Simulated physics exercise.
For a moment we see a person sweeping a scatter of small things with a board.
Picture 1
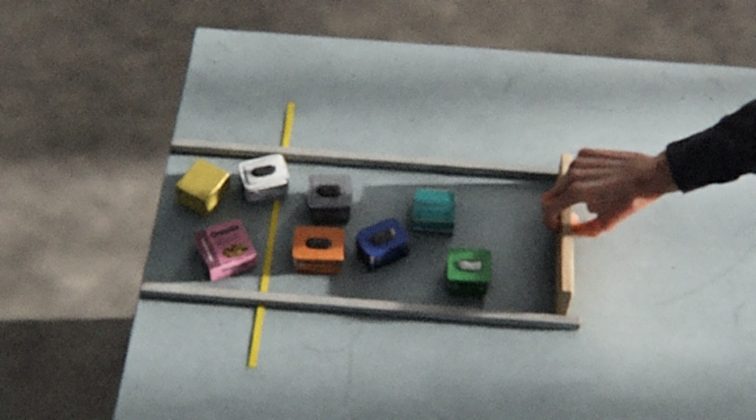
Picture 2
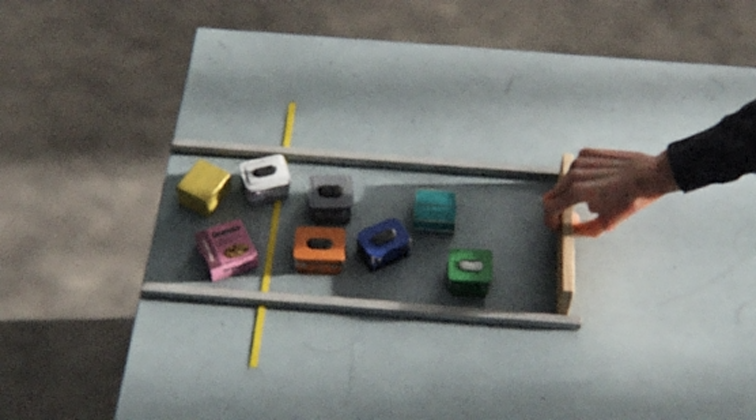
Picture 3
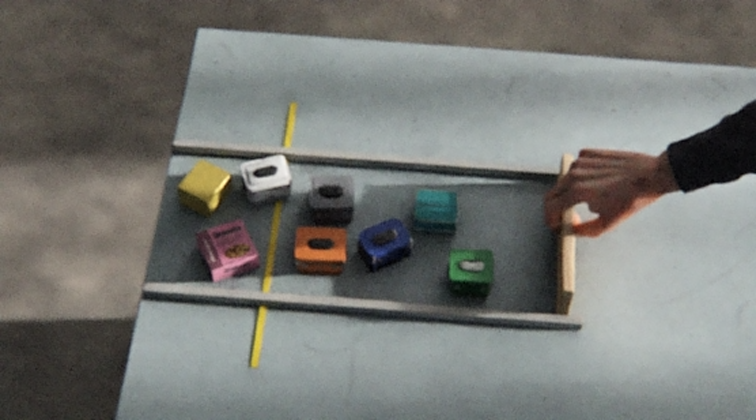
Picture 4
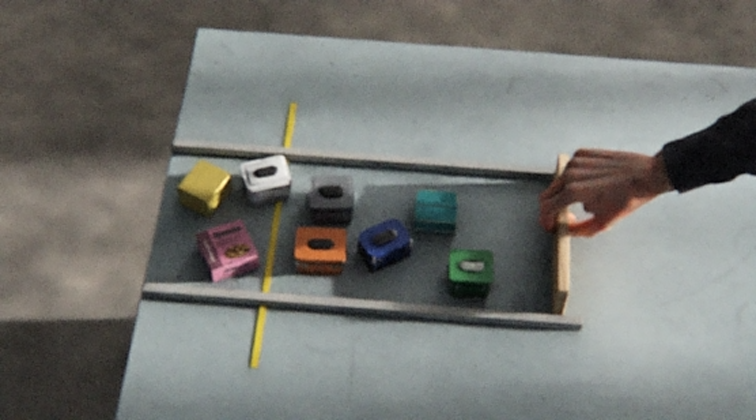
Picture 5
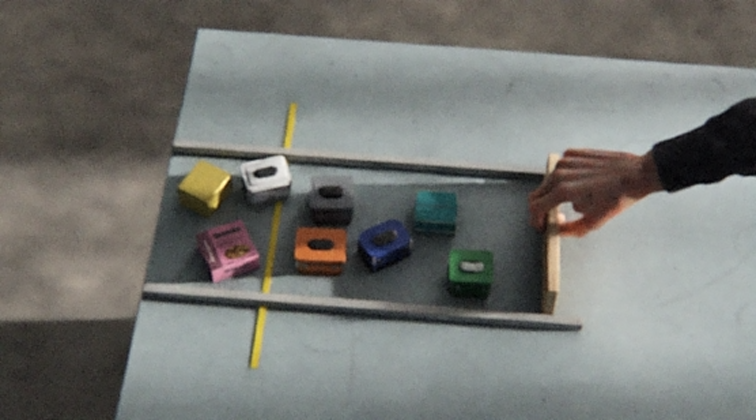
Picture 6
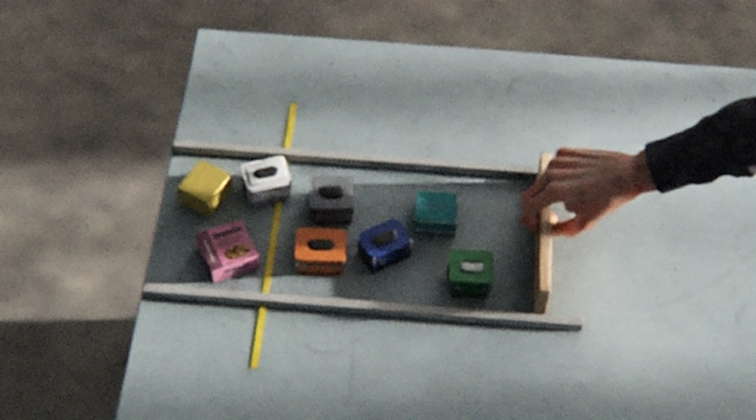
On a pale tabletop, a hand holds a wooden board still, then slides it slightly left toward scattered colourful boxes, which stay put.
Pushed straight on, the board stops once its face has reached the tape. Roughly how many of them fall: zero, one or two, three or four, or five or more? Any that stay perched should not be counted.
One or two.
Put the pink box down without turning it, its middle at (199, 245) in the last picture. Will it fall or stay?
Pink box: Safe.
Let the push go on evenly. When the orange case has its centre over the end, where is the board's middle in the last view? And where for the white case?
Approx. (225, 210) / approx. (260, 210) for the other.
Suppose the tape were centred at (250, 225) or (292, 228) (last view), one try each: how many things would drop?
You'd find 3 and then 1 on the floor.
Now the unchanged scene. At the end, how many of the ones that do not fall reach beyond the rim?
The number is 2.
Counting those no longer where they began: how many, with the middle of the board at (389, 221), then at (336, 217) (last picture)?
It comes to 5 for the first spot, 8 for the other.
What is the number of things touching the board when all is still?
3 in contact.
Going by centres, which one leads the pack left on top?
It would be the pink box, I'd say.
Soon after, none off yet; yellow block at rest near (205, 189); pink box at rest near (228, 251); white case at rest near (267, 181).
Then, none off yet; yellow block moved about its own width near (171, 187); pink box moved about its own width near (191, 246); white case moved about its own width near (214, 169).
At rest, the number that fall off is one or two; fallen, yellow block.
